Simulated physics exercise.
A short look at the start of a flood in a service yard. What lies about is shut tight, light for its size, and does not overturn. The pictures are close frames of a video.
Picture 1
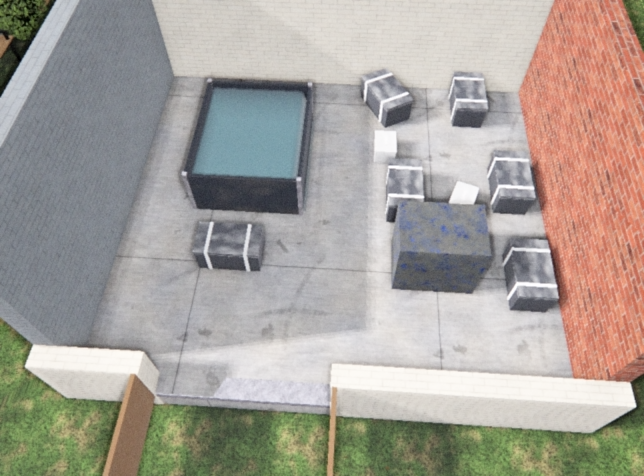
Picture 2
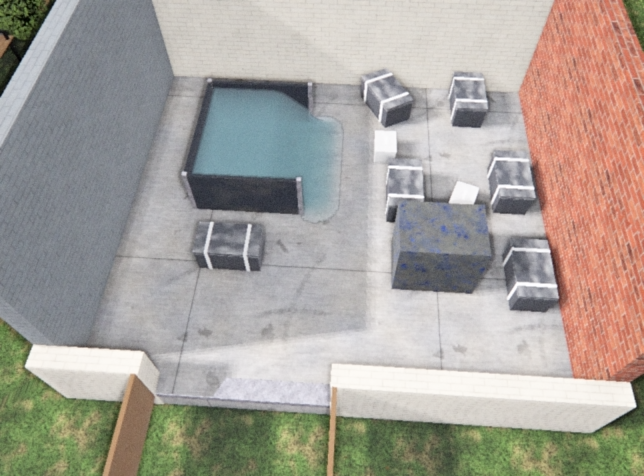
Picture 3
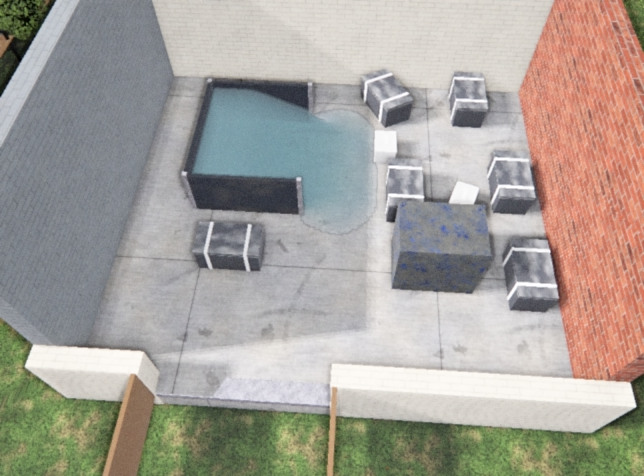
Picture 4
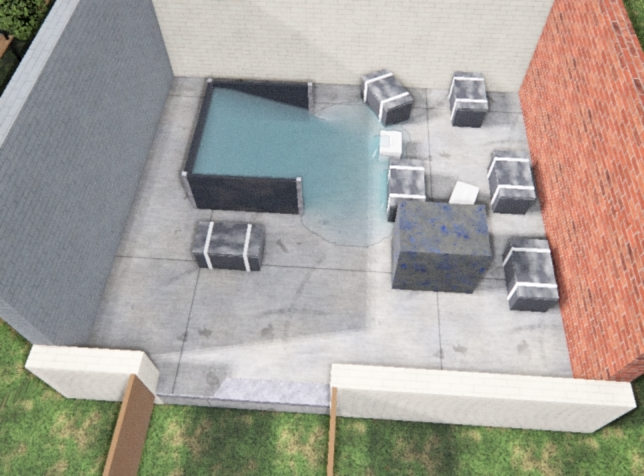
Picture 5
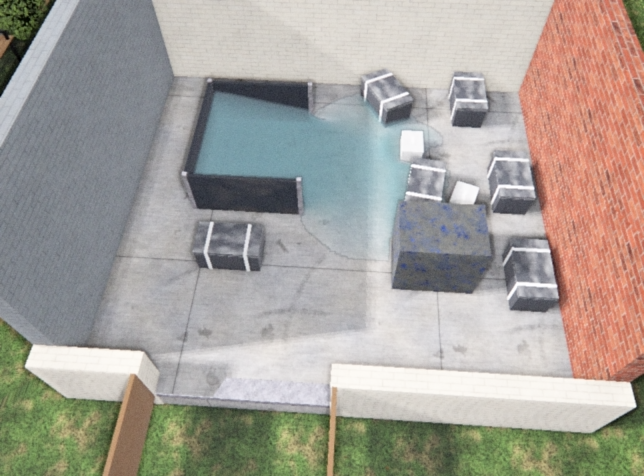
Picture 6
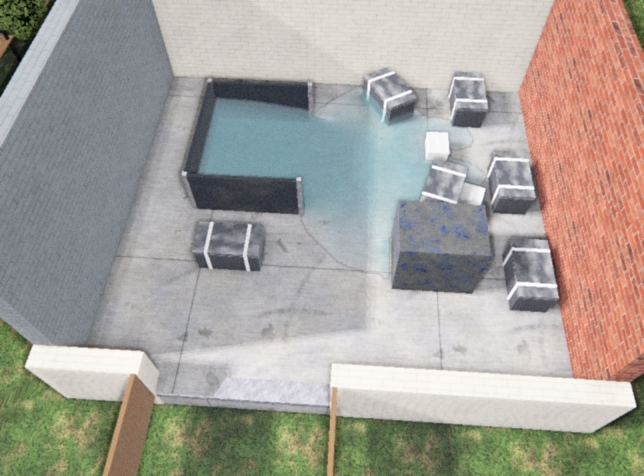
We see a walled yard with a tank of water whose right side opens, letting water spread rightward across the concrete; it reaches a small white box and a strapped dark crate, and both shift to the right.
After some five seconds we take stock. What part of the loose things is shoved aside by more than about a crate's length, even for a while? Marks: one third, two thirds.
It is two thirds or above.
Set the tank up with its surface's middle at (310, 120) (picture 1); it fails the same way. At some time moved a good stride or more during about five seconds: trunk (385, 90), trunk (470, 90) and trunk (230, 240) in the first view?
In that order: Pushed that far, yes, no.
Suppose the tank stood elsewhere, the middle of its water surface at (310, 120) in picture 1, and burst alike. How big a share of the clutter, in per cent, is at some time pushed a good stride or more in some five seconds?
Close to 90 %.
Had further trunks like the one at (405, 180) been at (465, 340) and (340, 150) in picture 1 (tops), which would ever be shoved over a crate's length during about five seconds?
As listed: Shifted that much, shifted that much.
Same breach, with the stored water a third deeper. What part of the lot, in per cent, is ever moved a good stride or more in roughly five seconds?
About 80 per cent.
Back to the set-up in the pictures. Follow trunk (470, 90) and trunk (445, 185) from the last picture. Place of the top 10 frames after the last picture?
Close to (521, 74) and (480, 197).
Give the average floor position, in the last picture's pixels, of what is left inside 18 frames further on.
Close to (450, 203).
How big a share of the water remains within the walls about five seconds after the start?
About 98 per cent.
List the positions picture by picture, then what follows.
A tote at (386, 141), on the bottom; a trunk at (406, 182), on the bottom; 0 of 8 have shifted, in the first frame.
A tote at (386, 141) rests on the ground; a trunk at (406, 182) rests on the ground; 0 of 8 have shifted, in the second frame.
A tote at (386, 141) rests on the ground; a trunk at (406, 182) rests on the ground; 0 of 8 have shifted, in the third frame.
A tote at (391, 141) rests on the ground, close to its start; a trunk at (407, 182), on the bottom; 1 of 8 have shifted, in the fourth frame.
A tote at (413, 141) rests on the ground, a stride from its start; a trunk at (426, 182) rests on the ground, close to its start; 2 of 8 have shifted, in the fifth frame.
A tote at (438, 142), on the bottom, a stride from its start; a trunk at (444, 184), on the bottom, a stride from its start; 4 of 8 have shifted, in the sixth frame.
A moment on, 2 of 8 are well off their spots; 1 afloat.
Next, 5 of 8 are well off their spots; 6 afloat.
Later, 5 of 8 are well off their spots; 7 afloat.
In the end, 6 of 8 are well off their spots, and 7 have been at some point; 7 afloat.
